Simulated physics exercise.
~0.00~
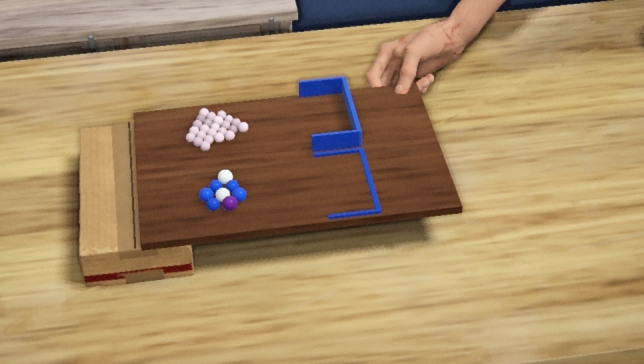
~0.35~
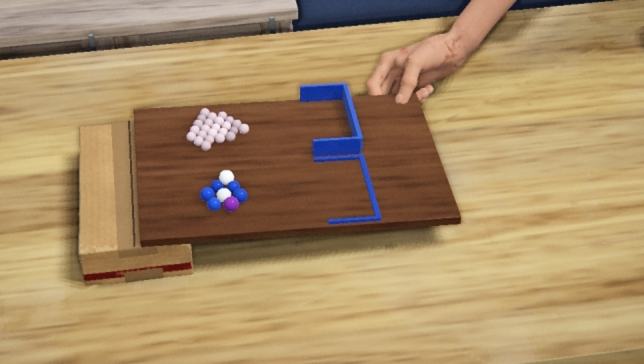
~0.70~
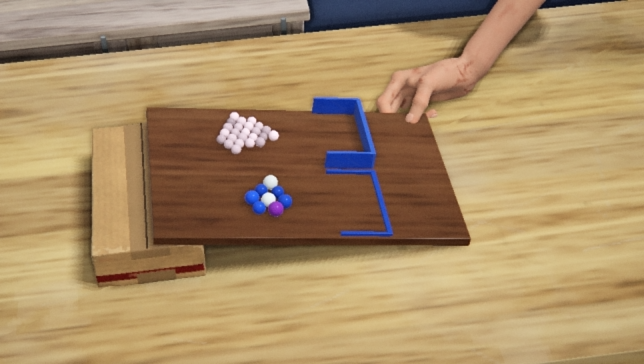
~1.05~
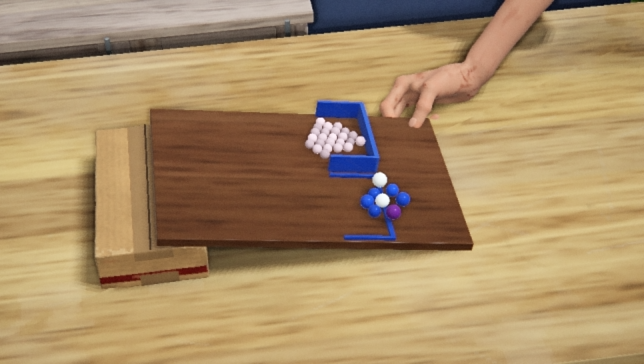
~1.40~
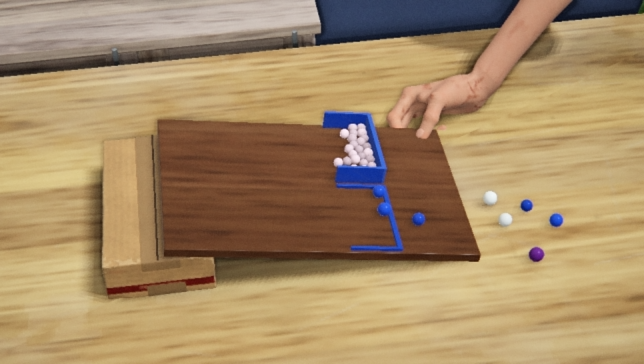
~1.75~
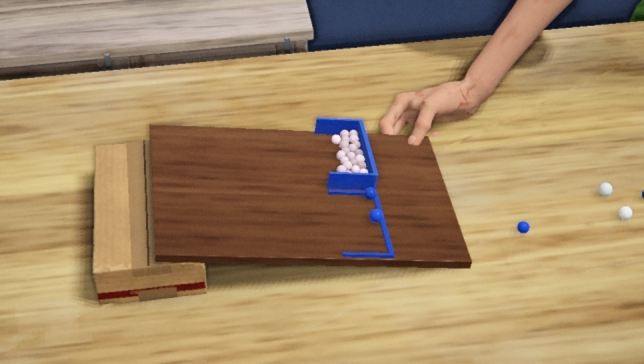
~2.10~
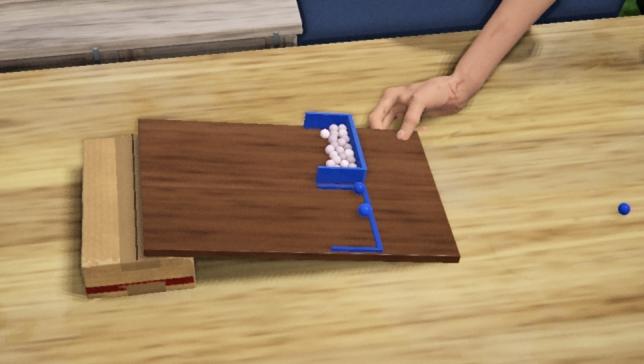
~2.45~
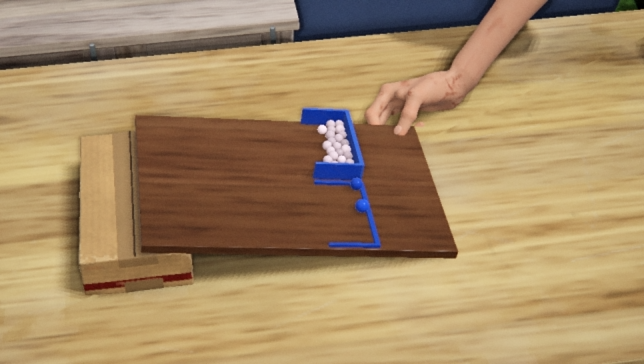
A tilting board sends most blue-group balls off its edge while a fence holds the pink ones.
